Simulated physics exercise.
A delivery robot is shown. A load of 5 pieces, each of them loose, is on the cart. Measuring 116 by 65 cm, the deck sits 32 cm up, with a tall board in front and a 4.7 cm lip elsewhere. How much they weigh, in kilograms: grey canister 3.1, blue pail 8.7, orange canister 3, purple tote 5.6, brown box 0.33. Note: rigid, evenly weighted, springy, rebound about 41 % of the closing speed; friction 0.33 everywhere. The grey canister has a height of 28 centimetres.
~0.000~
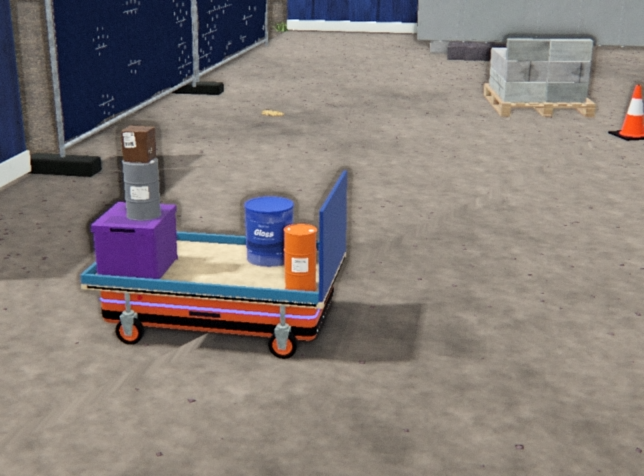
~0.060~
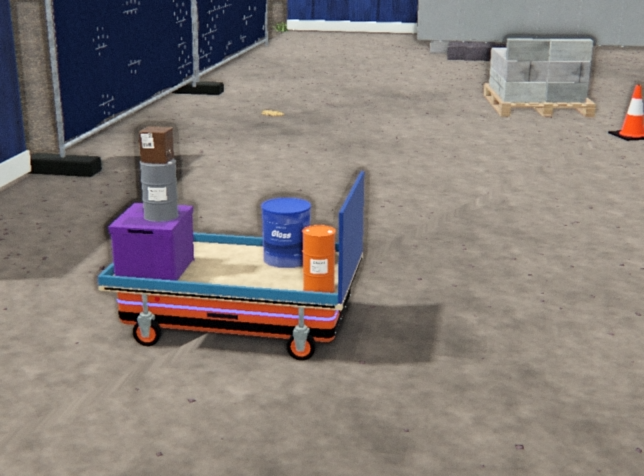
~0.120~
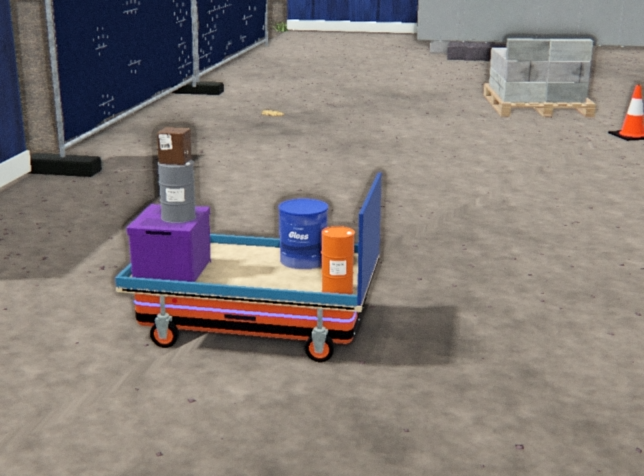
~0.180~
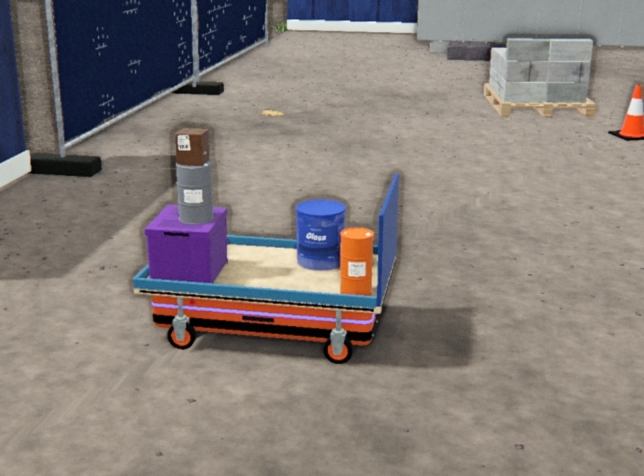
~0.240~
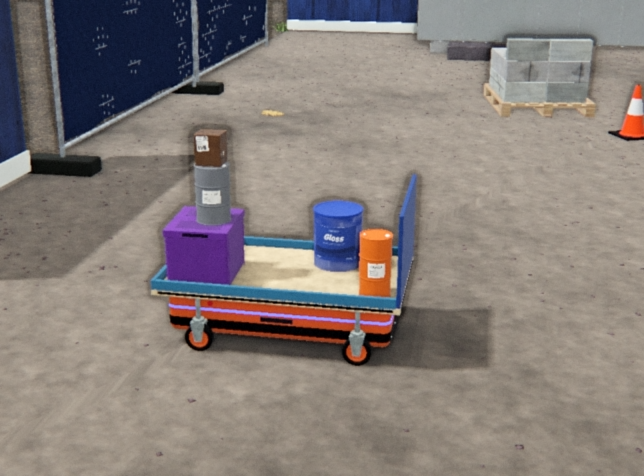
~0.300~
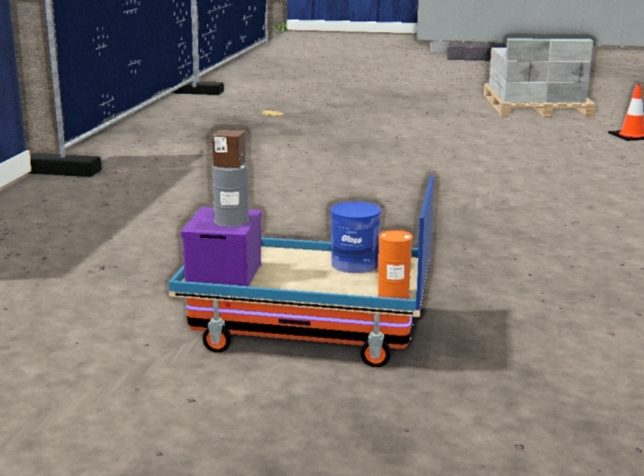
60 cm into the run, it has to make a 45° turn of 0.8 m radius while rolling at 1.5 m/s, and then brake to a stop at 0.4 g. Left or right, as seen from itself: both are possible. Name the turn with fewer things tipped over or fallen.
Go starboard.
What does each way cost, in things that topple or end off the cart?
If it goes left, 1; if it goes right, 0.
Turning left. At 0.60 s, cart has run 90 cm, turned 11°; blue pail slid 7 cm near (442, 239); orange canister leaning 13°.
After 1.10 s, cart has run 164 cm, turned 45°; blue pail slid 27 cm near (544, 211).
After 1.40 s, cart has run 182 cm, turned 45°, stopped; blue pail slid 29 cm near (574, 203); grey canister slid 6 cm near (504, 173); brown box slid 7 cm.
By the end (1.9 s), off the cart, orange canister; not toppled but over 10 cm from the start, blue pail; the other 3 in place, give or take 10 cm. Seen from the same camera at the end, grey canister near (506, 172), blue pail near (577, 203).
Turning right instead, nothing is lost, 0 of 5 in all.
